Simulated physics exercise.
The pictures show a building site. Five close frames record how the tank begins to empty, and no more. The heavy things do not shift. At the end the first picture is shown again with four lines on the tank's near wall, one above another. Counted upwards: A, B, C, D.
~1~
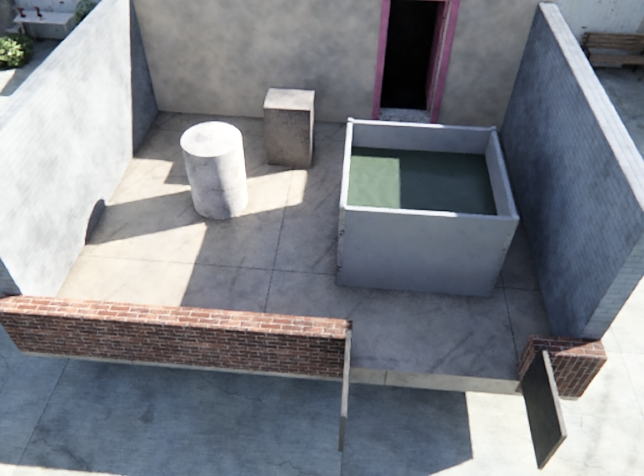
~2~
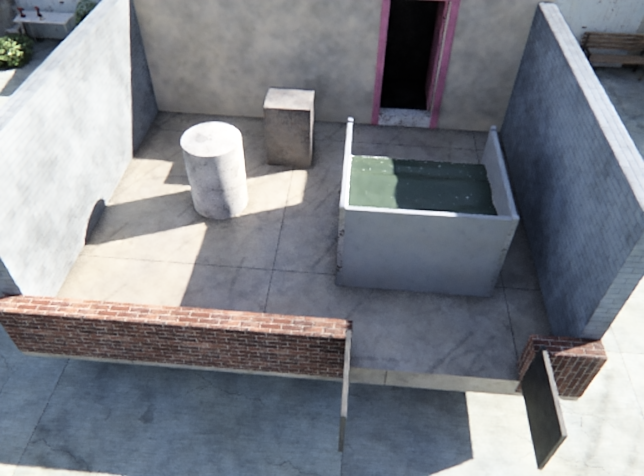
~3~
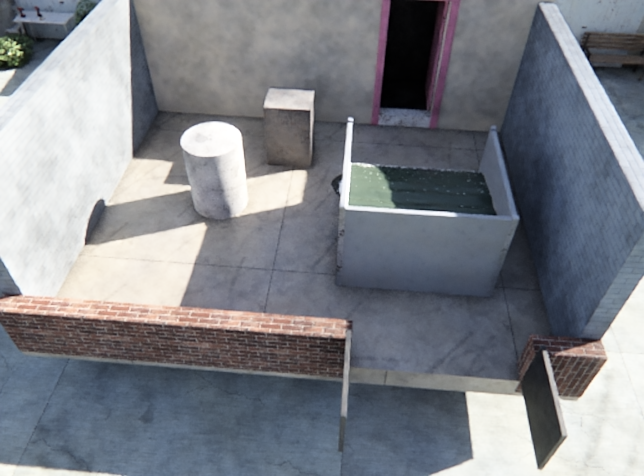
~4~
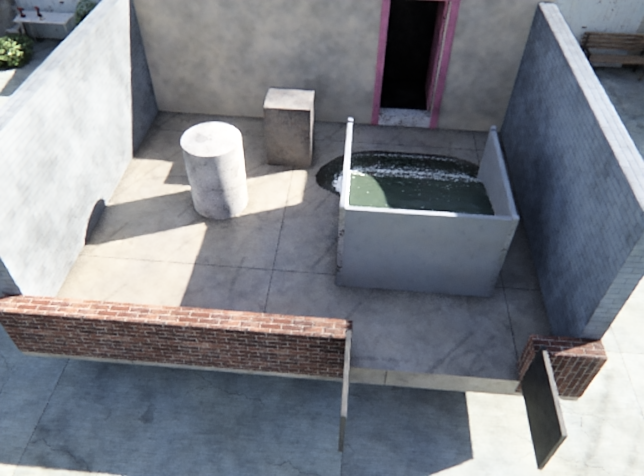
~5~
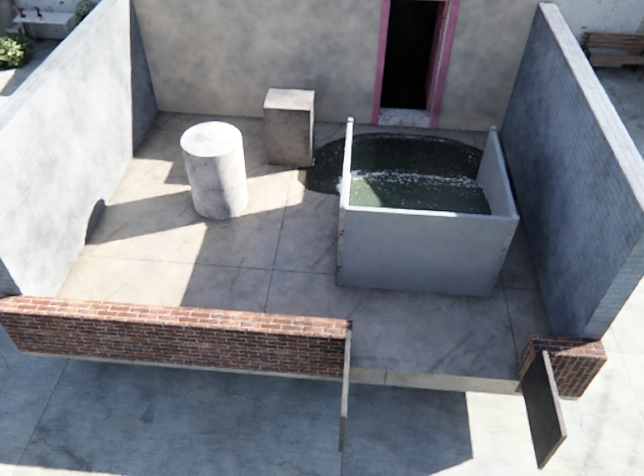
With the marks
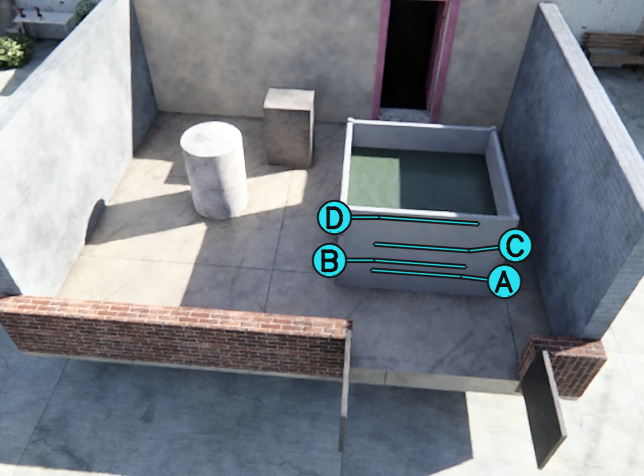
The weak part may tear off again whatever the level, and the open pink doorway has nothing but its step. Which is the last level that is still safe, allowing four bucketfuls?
A will do.
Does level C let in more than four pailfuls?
Yes, that goes wrong.
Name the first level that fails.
That would be B.
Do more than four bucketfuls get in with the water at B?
Yes, it does.
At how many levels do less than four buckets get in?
One of the four.
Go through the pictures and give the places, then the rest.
Water in the tank at rest, its middle at (420, 189); foot of the pink doorway at (403, 126); open gate at (442, 324).
Water covers 2 % of the ground, its front hidden from here.
Water covers 5 % of the ground, its front hidden from here.
Water covers 11 % of the ground, its front hidden from here.
Water covers 19 % of the ground and shows as far out as (315, 163).
On the marked copy, A at (416, 273); B at (418, 263); C at (422, 247); D at (427, 220); from the bottom up A, B, C, D.
For level A, a splash gets over, under a bucket.
For level B, about 10 bucketfuls get in.
For level C, dozens of bucketfuls pour in.
For level D, dozens of bucketfuls pour in.
